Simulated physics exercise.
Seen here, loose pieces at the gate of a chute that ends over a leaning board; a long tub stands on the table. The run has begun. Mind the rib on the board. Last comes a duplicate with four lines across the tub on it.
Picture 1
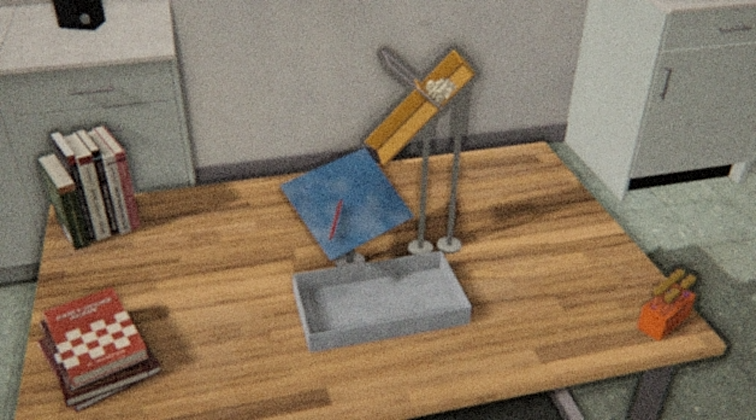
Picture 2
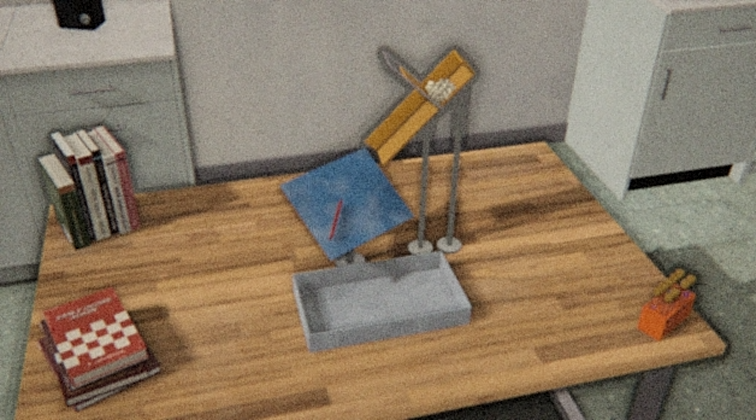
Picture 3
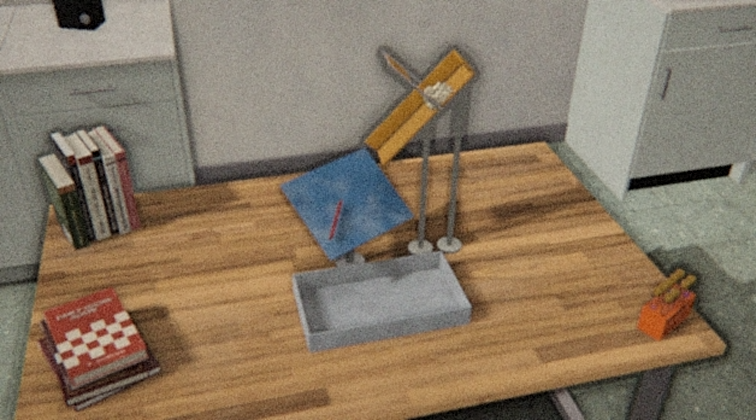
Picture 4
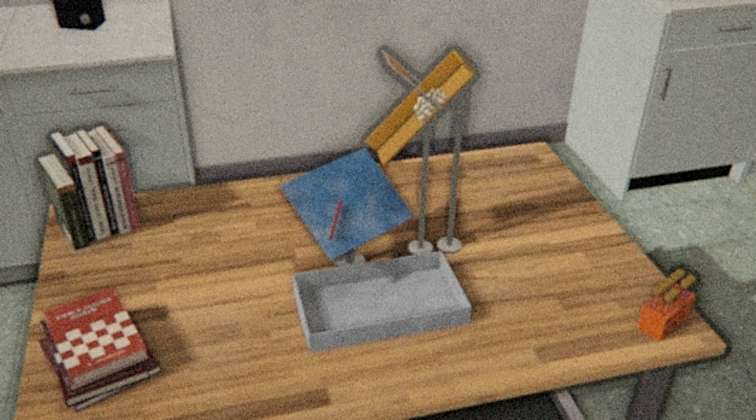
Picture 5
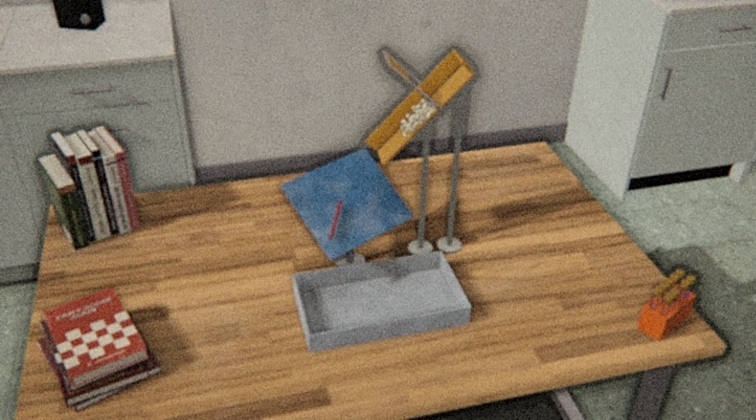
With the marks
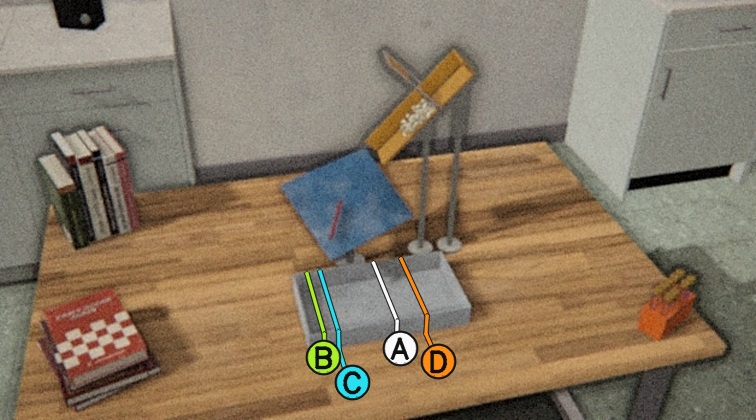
White beans sliding slowly down a sloping wooden chute above a tilted blue board and an empty grey tub on a table.
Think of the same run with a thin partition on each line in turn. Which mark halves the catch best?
A beats the others.
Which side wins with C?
The right side.
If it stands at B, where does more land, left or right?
Right.
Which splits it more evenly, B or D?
D.
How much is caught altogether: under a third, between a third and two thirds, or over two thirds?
About that: Over two thirds.
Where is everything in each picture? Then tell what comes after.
The first frame shows load behind the gate at (440, 92), white beans; lip of the chute at (381, 159), sloping fairly steeply.
The second frame shows middle of the board at (349, 201), tilted fairly steeply; middle of its low edge at (375, 237); of its high edge at (324, 165).
The third frame shows front corners of the tub at (309, 335) and (471, 307), empty; front of the load at (427, 102).
The fourth frame shows middle of the load at (428, 105); its front at (420, 119), about a quarter of the way to the lip; rib from (342, 200) to (332, 236).
The fifth frame shows middle of the load at (418, 117); its front at (405, 134), about half of the way to the lip.
On the marked copy, line A crosses the front rim at (396, 320); line B crosses the front rim at (324, 333); line C crosses the front rim at (338, 330); line D crosses the front rim at (426, 315).
Choosing A, of what is caught, about half on the left of the divider, about half on the right.
Choosing B, of what is caught, none on the left of the divider, all on the right.
Choosing C, of what is caught, a small part on the left of the divider, nearly all on the right.
Choosing D, of what is caught, most on the left of the divider, a small part on the right.
